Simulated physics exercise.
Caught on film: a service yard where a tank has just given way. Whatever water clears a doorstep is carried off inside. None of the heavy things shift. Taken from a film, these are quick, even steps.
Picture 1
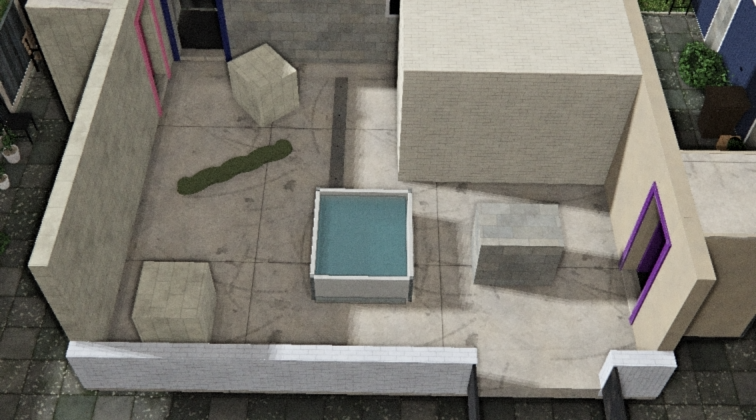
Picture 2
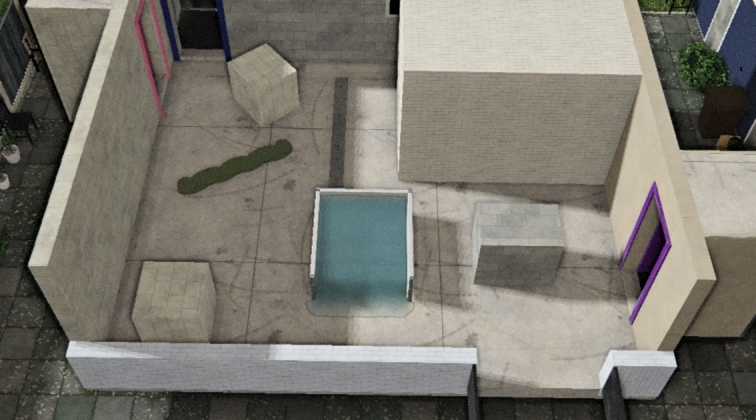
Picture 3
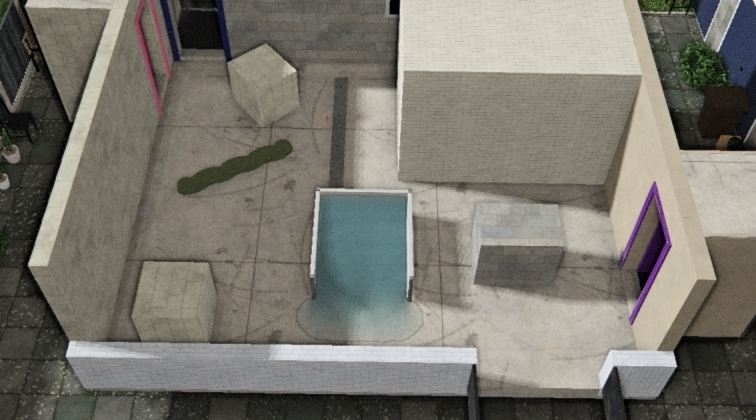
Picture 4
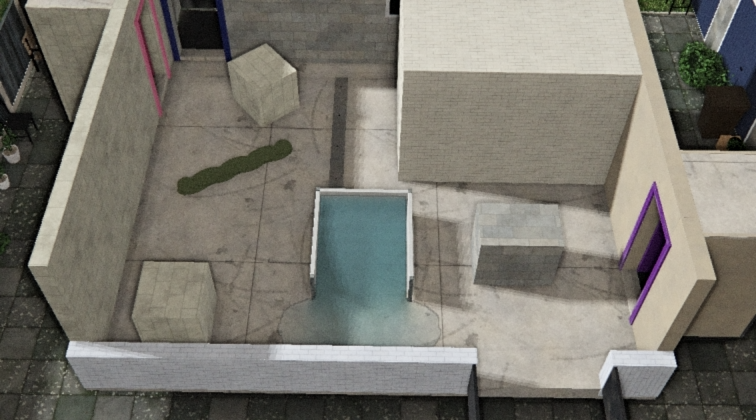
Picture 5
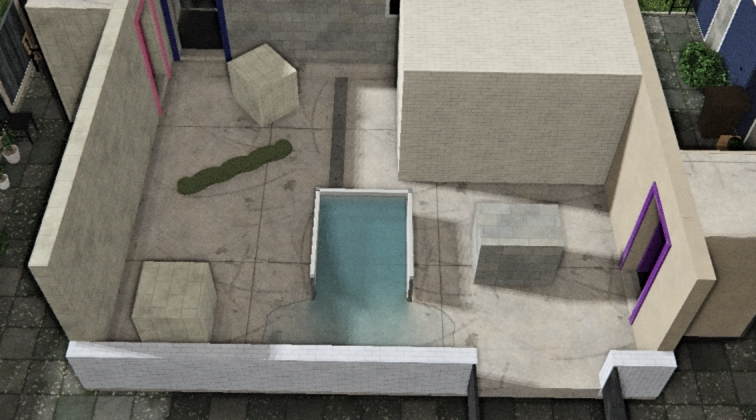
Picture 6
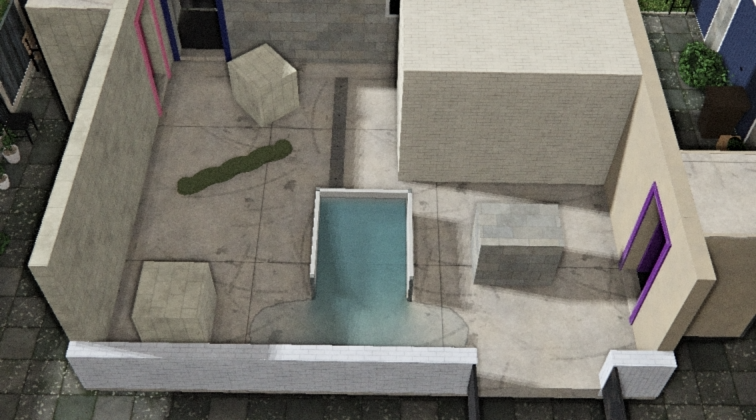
Water in a square, white-edged tank sat still, then poured out through the near side and spread across the paved yard in a widening, rounded sheet, reaching the low white wall in front.
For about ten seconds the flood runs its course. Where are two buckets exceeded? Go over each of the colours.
The blue door will allow in no excess; the pink door will allow in no excess; the purple door will allow in an excess.
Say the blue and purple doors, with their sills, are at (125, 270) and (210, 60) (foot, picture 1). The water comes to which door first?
That's the one in blue.
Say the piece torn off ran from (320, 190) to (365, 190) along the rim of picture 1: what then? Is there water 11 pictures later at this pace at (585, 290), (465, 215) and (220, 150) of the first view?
Bone-dry, bone-dry, bone-dry.
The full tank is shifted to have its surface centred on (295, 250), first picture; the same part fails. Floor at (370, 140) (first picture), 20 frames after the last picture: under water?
At that place: Not flooded.
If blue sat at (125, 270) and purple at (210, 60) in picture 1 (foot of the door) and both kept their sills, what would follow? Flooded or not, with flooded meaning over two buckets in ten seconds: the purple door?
Then: The purple one is under.
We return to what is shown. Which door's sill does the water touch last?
It's the door marked blue.
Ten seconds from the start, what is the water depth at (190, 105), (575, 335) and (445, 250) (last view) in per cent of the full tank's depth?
In the order asked, some 2, 6 and 6 in a hundred.
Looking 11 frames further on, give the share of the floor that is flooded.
I'd say close to 25 per cent.
A moment on, water covers 10 % of the floor; the blue door not reached, the pink door not reached, the purple door not reached.
Next, water covers 25 % of the floor; the blue door not reached, the pink door not reached, the purple door not reached.
Then, water covers 45 % of the floor; the blue door not reached, the pink door not reached, the purple door over two buckets in.
Later, water covers 60 % of the floor; the blue door not reached, the pink door wet at the sill, nothing in, the purple door far over two buckets in.
In the end, water covers 80 % of the floor; the blue door wet at the sill, nothing in, the pink door wet at the sill, nothing in, the purple door far over two buckets in.
